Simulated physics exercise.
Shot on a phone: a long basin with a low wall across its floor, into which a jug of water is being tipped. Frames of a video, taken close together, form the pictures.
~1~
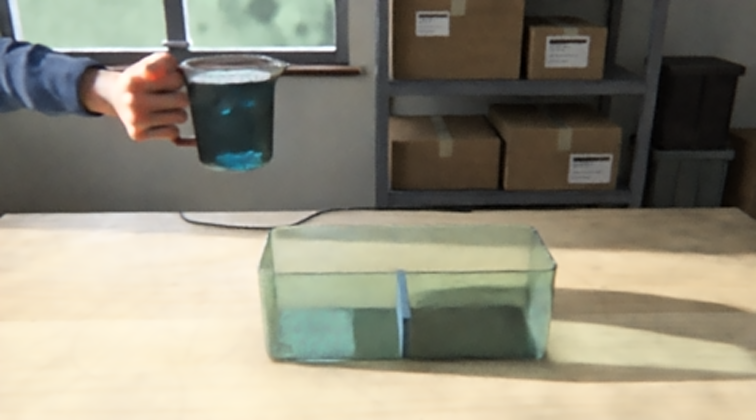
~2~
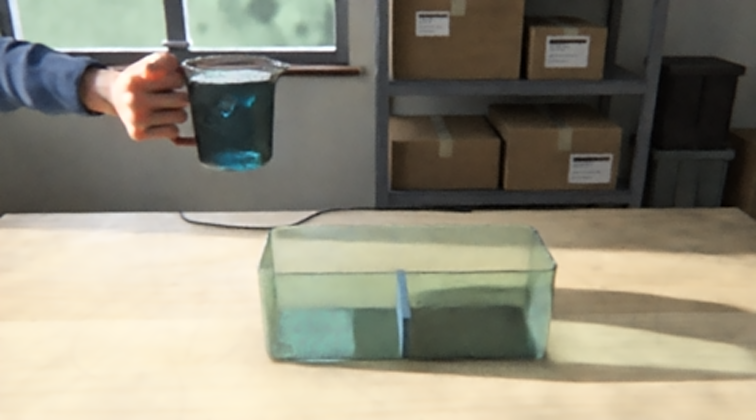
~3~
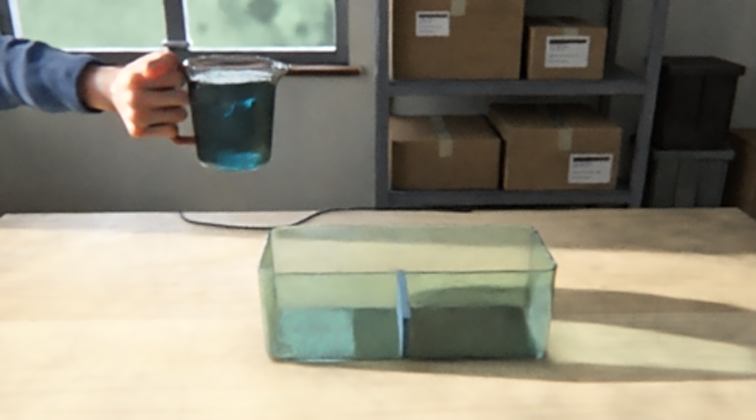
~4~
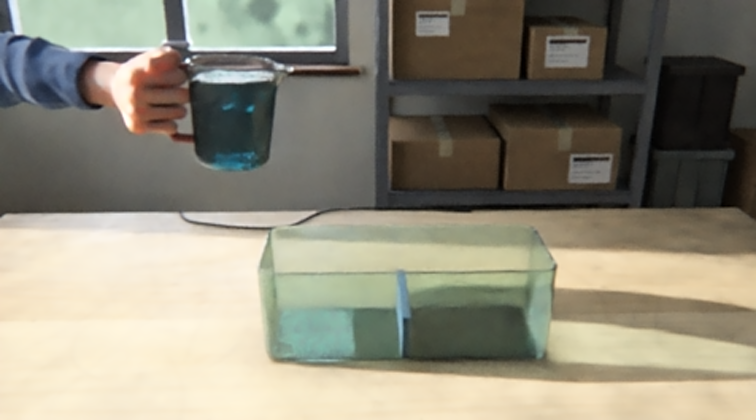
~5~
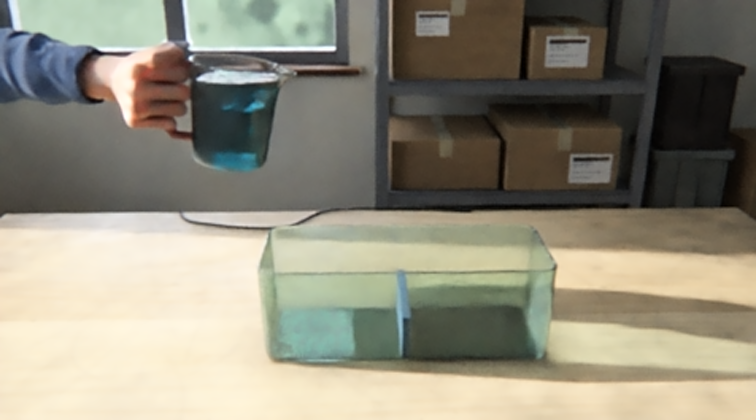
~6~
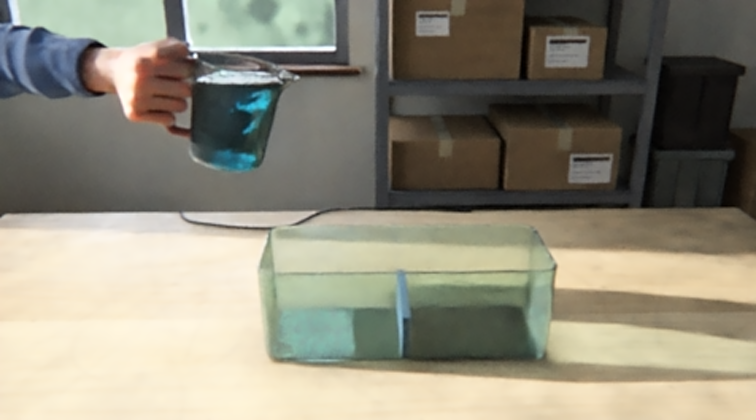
A hand holding a glass jug of blue water slowly tilting it rightward above a long, clear divided basin on a table.
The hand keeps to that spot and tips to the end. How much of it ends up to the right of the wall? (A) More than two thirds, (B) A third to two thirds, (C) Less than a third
Less than a third (C).
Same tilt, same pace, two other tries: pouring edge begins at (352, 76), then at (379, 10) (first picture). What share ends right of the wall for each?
Near 70 in a hundred first, near 95 in a hundred second.
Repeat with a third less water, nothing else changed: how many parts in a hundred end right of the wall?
Close to 5 per cent, more or less.
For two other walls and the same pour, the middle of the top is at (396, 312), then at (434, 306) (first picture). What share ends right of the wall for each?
The first placement leaves close to 10 per cent, the second close to 10 per cent.
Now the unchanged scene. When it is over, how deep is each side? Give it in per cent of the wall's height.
Once it settles, the left reaches around 40 and the right around 0.
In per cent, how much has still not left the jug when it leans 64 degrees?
Around 80 percent remains.
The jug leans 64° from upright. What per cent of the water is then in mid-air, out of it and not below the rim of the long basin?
Around 15 in a hundred, more or less.
A moment on, the jug is tipped part way and 79 per cent is still to pour, 4 is left of the wall and 0 right of it.
Next, the jug is tipped on its side and 28 per cent is still to pour, 47 is left of the wall and 1 right of it.
Then the jug is tipped right over and 3 per cent is still to pour, 88 is left of the wall and 3 right of it.
Later the jug is tipped right over and 0 per cent is still to pour, 93 is left of the wall and 4 right of it.
At rest 94 per cent lies left of the wall, 4 right of it and 2 outside.
